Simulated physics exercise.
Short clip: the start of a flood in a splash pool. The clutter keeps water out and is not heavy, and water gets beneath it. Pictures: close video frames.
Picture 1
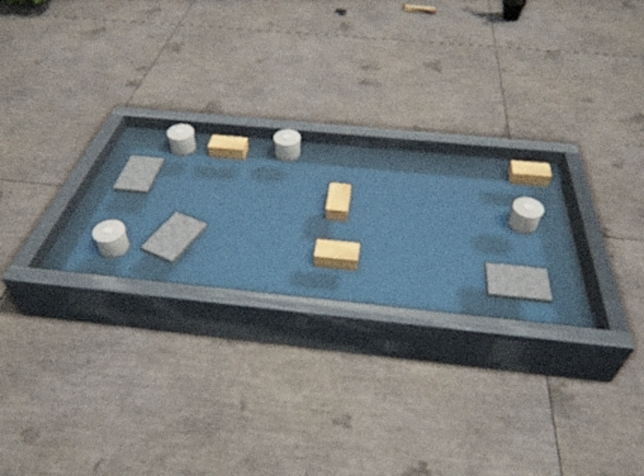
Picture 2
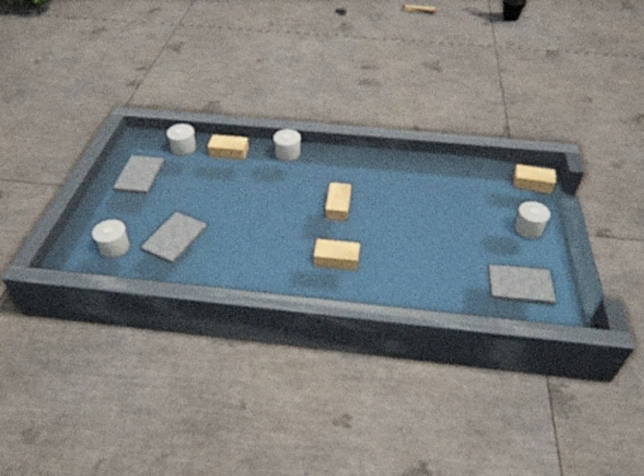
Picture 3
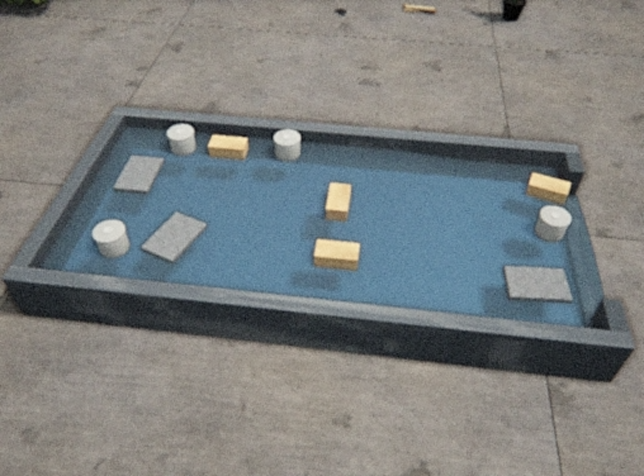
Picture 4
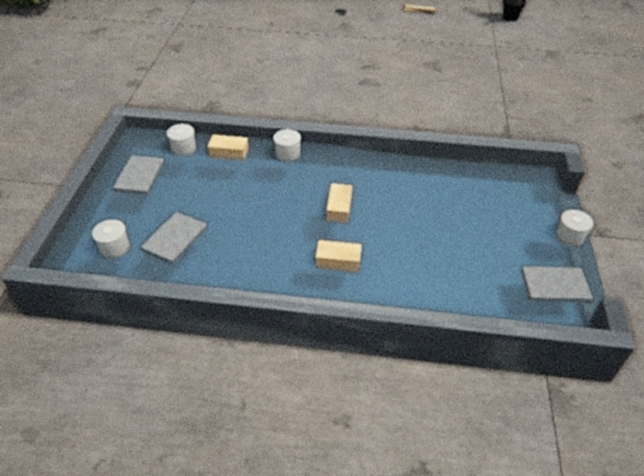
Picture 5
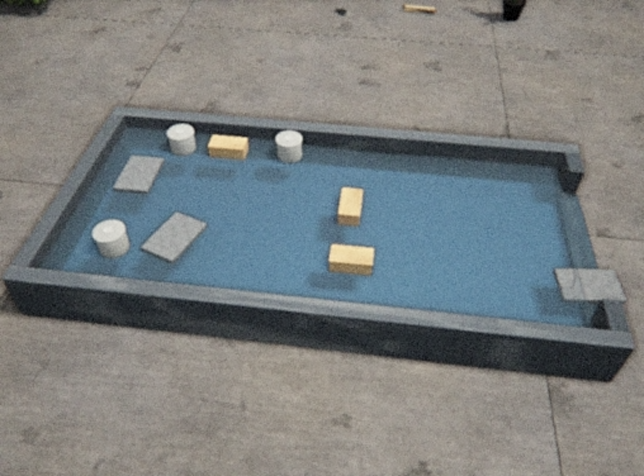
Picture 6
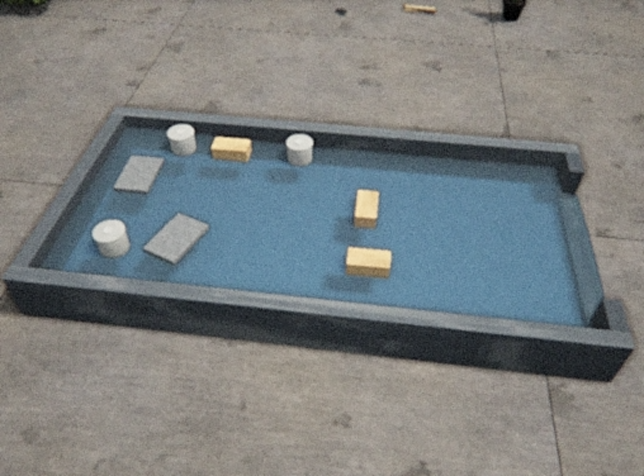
The clip opens on a shallow blue pool holding yellow blocks, white cylinders and grey slabs, before a gap appears in its right wall. The nearby block, cylinder and slab drift right and disappear in turn, while two middle blocks and an upper cylinder shift slightly right.
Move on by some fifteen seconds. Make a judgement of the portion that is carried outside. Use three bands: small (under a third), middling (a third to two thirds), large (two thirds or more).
Middling.
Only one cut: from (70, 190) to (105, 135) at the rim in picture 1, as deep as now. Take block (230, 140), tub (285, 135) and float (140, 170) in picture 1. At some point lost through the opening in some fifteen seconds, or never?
The three read escape, escape and escape, respectively.
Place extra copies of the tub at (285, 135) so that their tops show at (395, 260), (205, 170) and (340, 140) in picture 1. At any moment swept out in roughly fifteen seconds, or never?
Going through them one by one: Escaped / remained / escaped.
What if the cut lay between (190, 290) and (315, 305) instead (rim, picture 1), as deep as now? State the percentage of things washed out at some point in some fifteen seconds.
About 40 %.
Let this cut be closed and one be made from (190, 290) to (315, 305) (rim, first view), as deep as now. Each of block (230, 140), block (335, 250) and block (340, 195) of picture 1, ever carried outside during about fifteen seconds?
Item one: Remains; item two: Leaves; item three: Leaves.
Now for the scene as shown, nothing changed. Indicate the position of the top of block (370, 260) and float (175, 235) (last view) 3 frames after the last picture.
Look for them close to (422, 263) and (218, 244).
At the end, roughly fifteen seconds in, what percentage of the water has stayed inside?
I'd put it near 46 per cent.
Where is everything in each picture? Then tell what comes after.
In the first frame, a block at (337, 250) floats; a block at (339, 197), afloat; 0 of 11 have shifted.
In the second frame, a block at (337, 250) floats; a block at (339, 197), afloat; 1 of 11 have shifted.
In the third frame, a block at (337, 250), afloat; a block at (339, 197) floats; 3 of 11 have shifted.
In the fourth frame, a block at (339, 251) floats; a block at (340, 198), afloat; 3 of 11 have shifted.
In the fifth frame, a block at (352, 255), afloat, close to its start; a block at (351, 201), afloat, close to its start; 5 of 11 have shifted.
In the sixth frame, a block at (369, 258), afloat, close to its start; a block at (367, 204) floats, close to its start; 6 of 11 have shifted.
A moment on, 3 of 11 are out; 8 afloat.
Next, 3 of 11 are out; 8 afloat.
Later, 5 of 11 are out; 6 afloat.
In the end, 5 of 11 are out; 6 afloat.
